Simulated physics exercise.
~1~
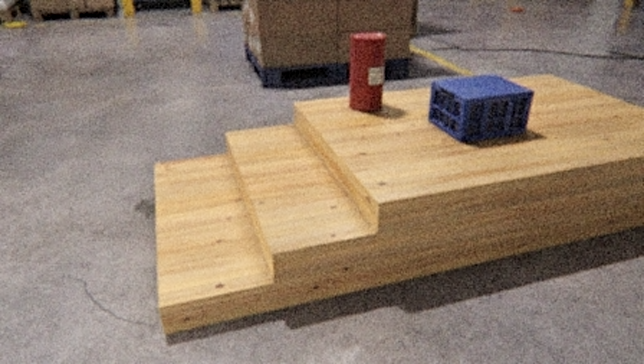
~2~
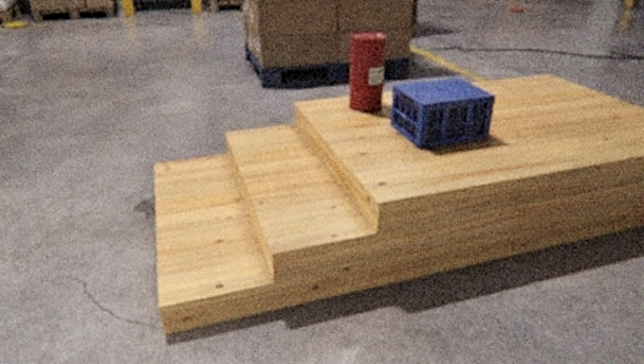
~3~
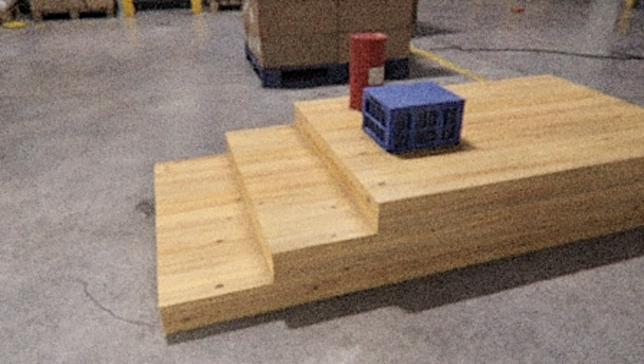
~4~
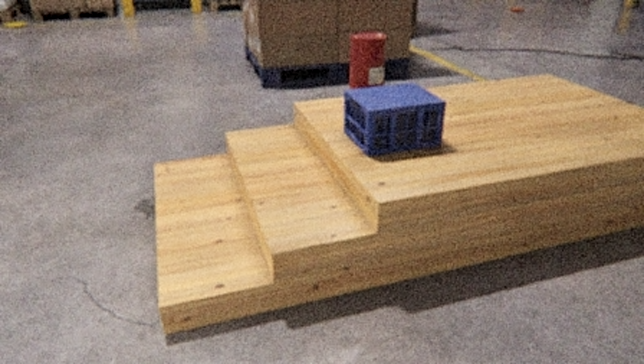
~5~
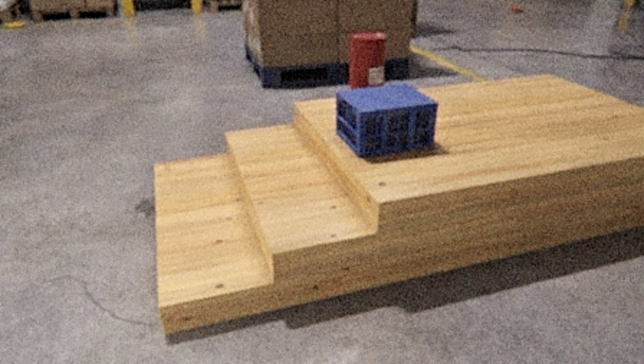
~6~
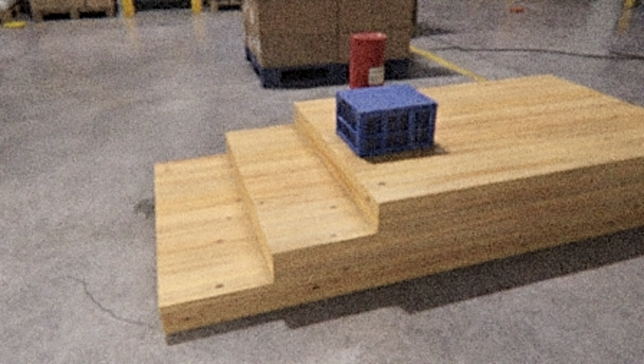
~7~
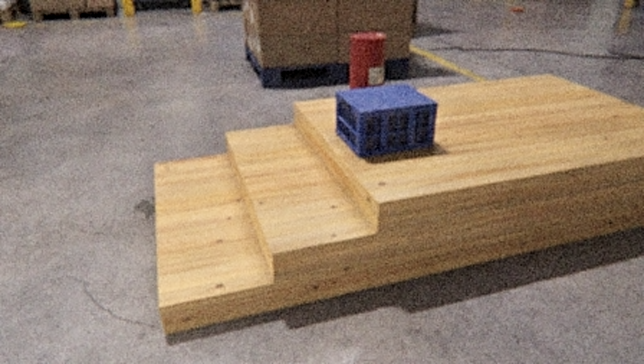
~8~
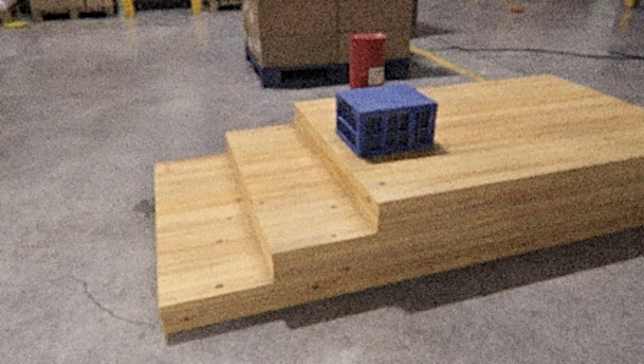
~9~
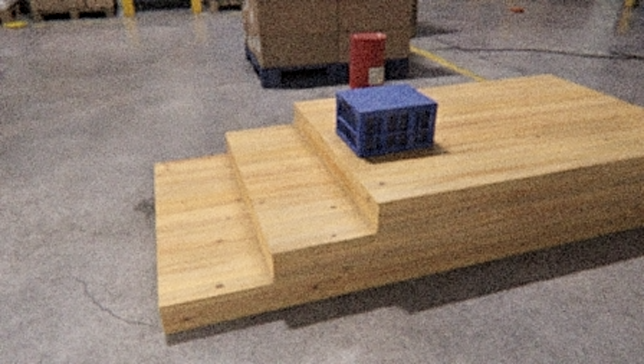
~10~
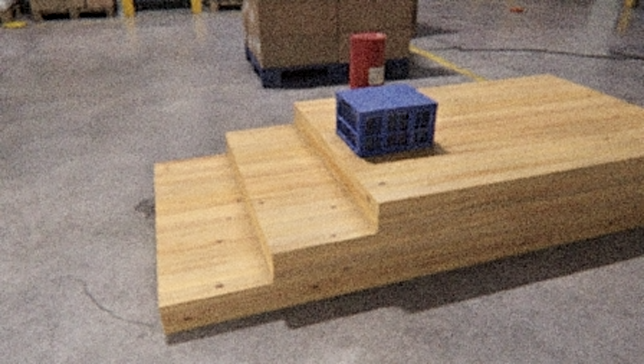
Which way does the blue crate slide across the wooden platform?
The blue crate slides to the left, toward the steps.
